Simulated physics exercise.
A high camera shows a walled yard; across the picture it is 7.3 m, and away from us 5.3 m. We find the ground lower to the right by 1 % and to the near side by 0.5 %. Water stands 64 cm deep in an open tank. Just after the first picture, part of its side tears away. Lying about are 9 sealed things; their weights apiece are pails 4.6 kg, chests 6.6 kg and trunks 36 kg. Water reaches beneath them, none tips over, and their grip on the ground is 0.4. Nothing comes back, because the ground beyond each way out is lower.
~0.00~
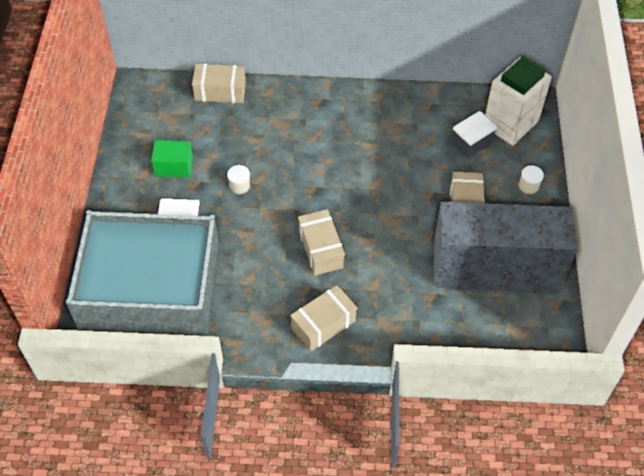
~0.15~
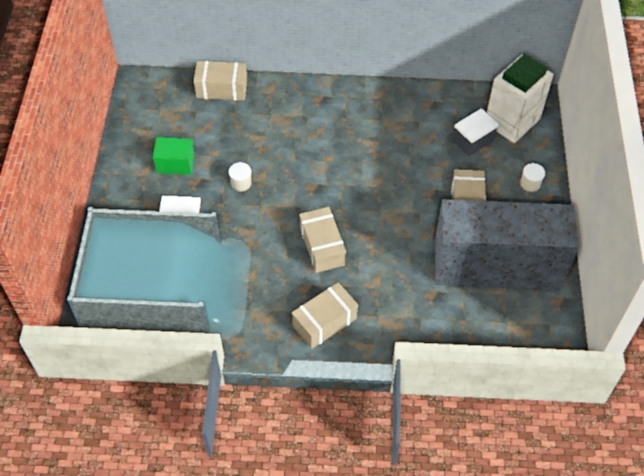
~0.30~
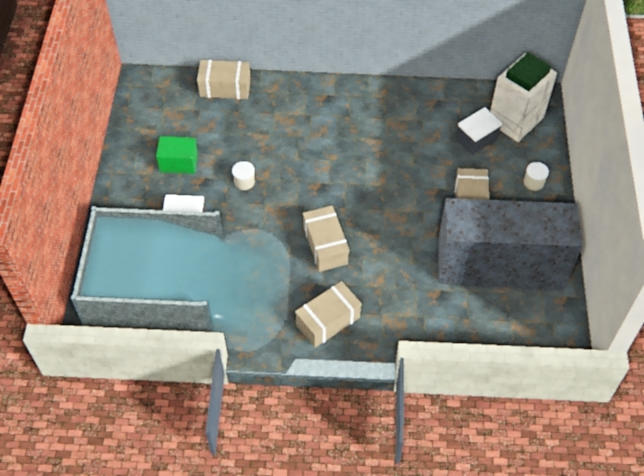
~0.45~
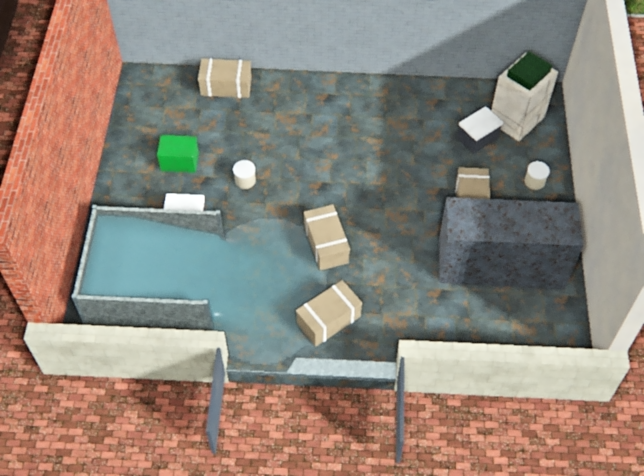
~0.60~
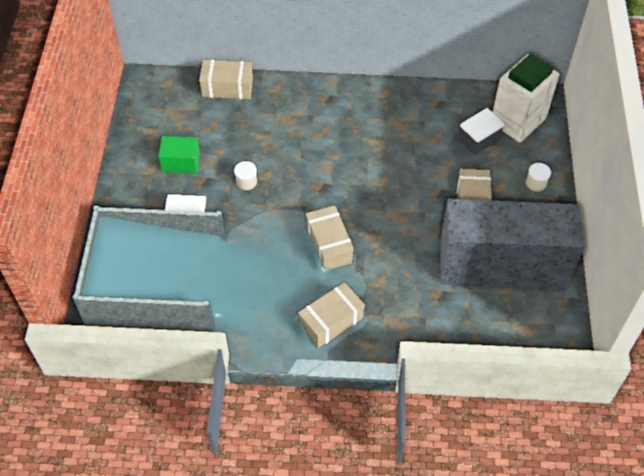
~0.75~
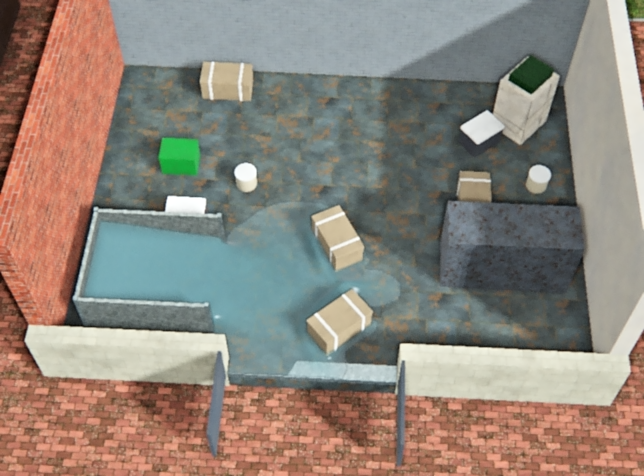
Water pours from the right side of a stone tank at the left of a walled yard and spreads rightward across the floor, reaching two strapped tan boxes near the front opening, which shift slightly to the right.
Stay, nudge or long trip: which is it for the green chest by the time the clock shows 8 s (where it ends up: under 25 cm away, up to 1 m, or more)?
Displacement: Negligible.
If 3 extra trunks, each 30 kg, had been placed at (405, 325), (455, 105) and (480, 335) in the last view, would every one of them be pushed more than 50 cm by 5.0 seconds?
Taking them in order: Far enough, not far enough and far enough.
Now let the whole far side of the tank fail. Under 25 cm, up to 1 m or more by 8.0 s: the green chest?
Afterwards the green chest is carried a long way.
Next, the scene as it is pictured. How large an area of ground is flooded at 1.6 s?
Close to 15 m2, I'd say.
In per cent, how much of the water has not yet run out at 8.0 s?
I'd say some 78 percent hasn't gone yet.
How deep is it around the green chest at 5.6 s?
0 cm or so.
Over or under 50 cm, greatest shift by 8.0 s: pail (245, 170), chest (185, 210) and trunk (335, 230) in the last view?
In that order: Less, short of it, past it.
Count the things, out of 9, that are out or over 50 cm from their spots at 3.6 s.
By then the count is 3.
After 1.6 s the green chest is near (178, 149), 0.0 m from its start, aground; 0 of 9 are out; 0 afloat.
After 3.6 s the green chest is near (178, 149), 0.0 m from its start, aground; 0 of 9 are out; 1 afloat.
After 5.6 s the green chest is near (178, 149), 0.0 m from its start, aground; 0 of 9 are out; 2 afloat.
After 8.0 s the green chest is near (178, 149), 0.0 m from its start, aground; 0 of 9 are out; 2 afloat.
